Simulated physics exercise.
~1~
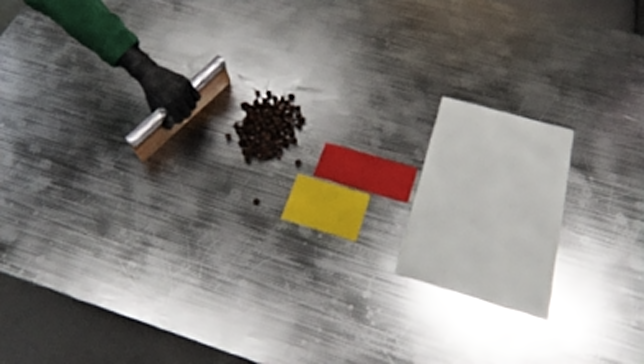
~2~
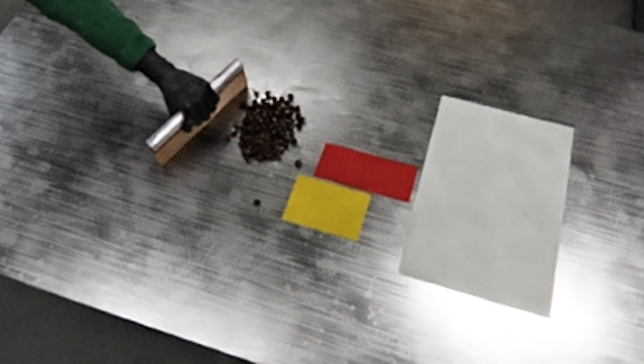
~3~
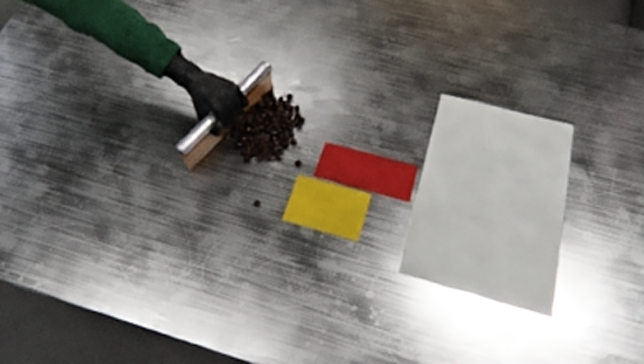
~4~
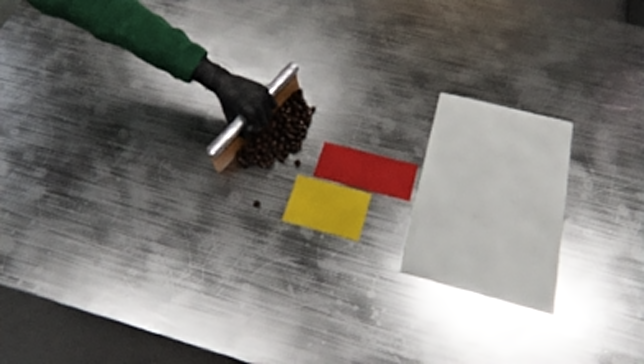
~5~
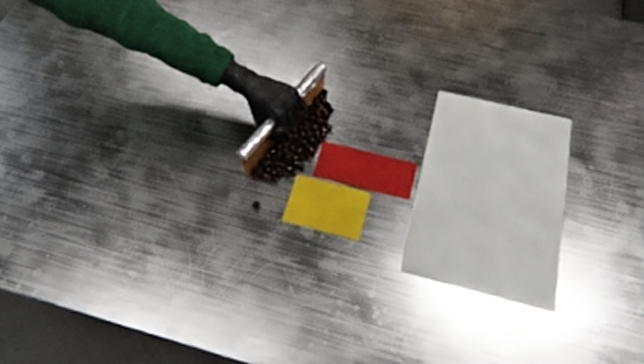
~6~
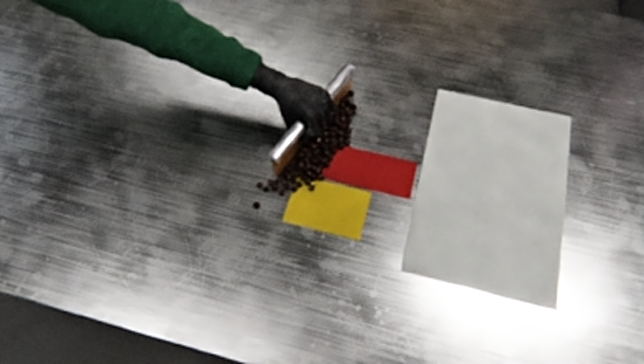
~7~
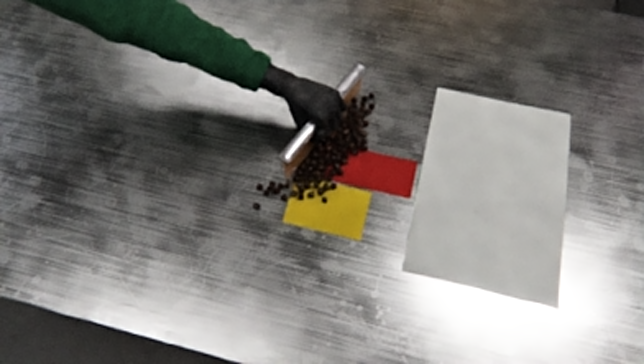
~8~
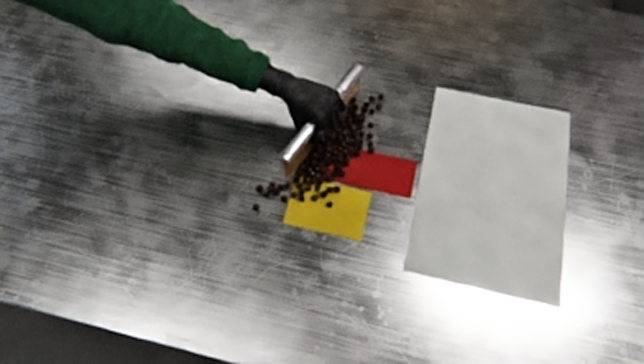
At first, a black-gloved hand in a green sleeve holds a wide scraper to the left of a heap of small dark balls on a streaked metal surface. The blade slides right and reaches the heap, which begins to shift with it. The arm keeps pushing, driving the balls toward the red and yellow mats and spreading them along the blade. Then the scraper stops, and the balls settle almost at once. Most end up on bare metal, with some on the red mat, fewer on the yellow, and none on the large white one.
